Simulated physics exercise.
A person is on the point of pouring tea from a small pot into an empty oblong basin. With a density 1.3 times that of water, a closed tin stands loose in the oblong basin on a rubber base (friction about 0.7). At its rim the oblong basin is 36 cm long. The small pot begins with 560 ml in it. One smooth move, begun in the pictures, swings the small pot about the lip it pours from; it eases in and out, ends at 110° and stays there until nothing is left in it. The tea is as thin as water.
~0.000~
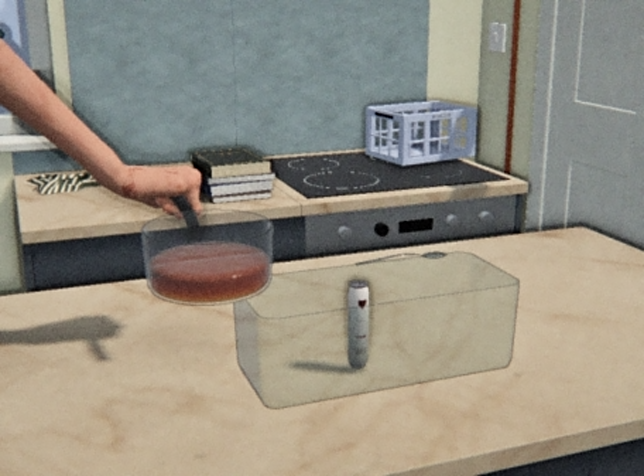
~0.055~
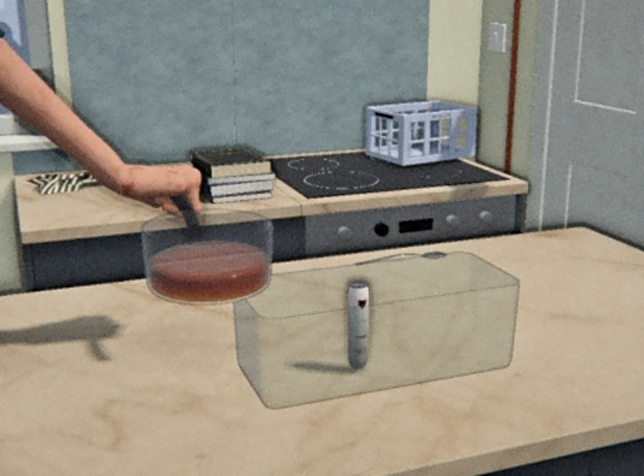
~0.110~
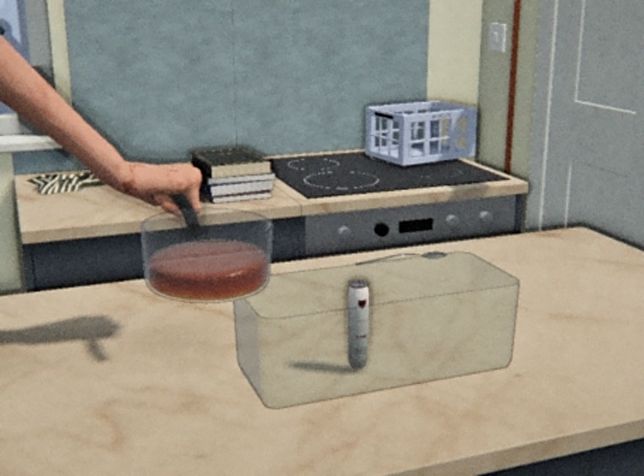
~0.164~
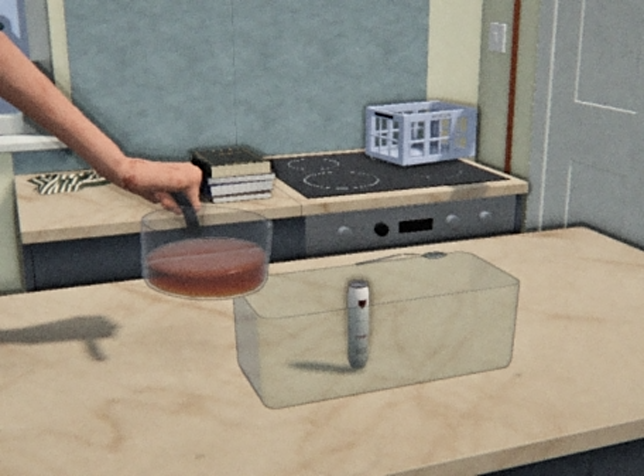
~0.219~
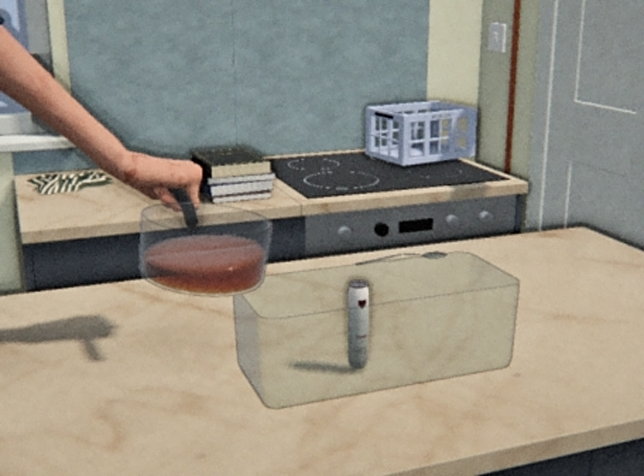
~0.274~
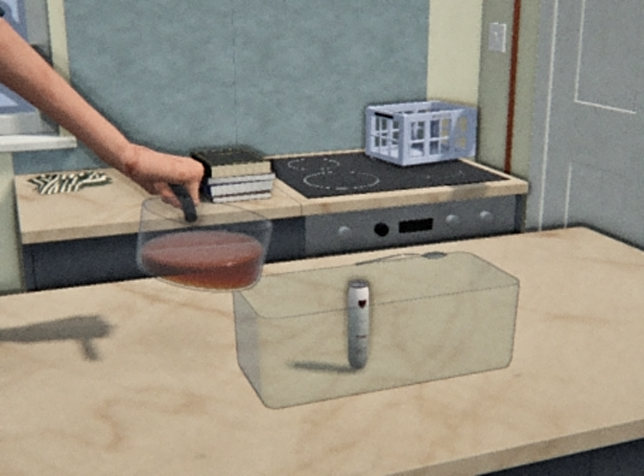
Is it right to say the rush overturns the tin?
It is left on its base.
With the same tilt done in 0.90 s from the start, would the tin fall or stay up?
With that tilt, the tin tips.
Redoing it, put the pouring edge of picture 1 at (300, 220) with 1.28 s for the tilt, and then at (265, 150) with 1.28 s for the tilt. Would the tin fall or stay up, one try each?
In the first try it remains standing; in the second it comes down.
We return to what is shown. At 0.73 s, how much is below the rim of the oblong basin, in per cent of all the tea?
At that time the basin holds about 2 per cent of the liquid.
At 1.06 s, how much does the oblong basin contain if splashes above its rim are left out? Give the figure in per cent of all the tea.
Some 66 per cent.
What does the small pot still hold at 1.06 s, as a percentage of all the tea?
I'd estimate some 14 per cent.
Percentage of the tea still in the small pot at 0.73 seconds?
Portion remaining: Approx. 74 per cent.
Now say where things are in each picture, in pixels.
It leans 0°; its right rim is at (269, 221); the tea meets the walls at (148, 266) and (266, 252); the oblong basin's rim runs from (245, 301) to (494, 268); the tin's top is at (359, 288), in the first frame.
It leans 1°; its right rim is at (269, 221); the tea meets the walls at (148, 265) and (265, 251), in the second frame.
It leans 2°; its right rim is at (269, 221); the tea meets the walls at (146, 264) and (265, 249), in the third frame.
It leans 4°; its right rim is at (269, 222); the tea meets the walls at (145, 260) and (262, 247), in the fourth frame.
It leans 8°; its right rim is at (268, 222); the tea meets the walls at (142, 257) and (262, 244), in the fifth frame.
It leans 12°; its right rim is at (268, 222); the tea meets the walls at (139, 252) and (261, 241), in the sixth frame.
After 0.73 s the tilt is 67° and 73 per cent is still to pour; the tin stands where it began.
After 1.06 s the tilt is 102° and 14 per cent is still to pour; the tin stands where it began.
After 1.40 s the tilt is 110° and 0 per cent is still to pour; the tin stands 1 cm from where it began.
After 1.78 s the tilt is 110° and 0 per cent is still to pour; the tin stands 1 cm from where it began.
In the end the tin stands 1 cm from where it began.
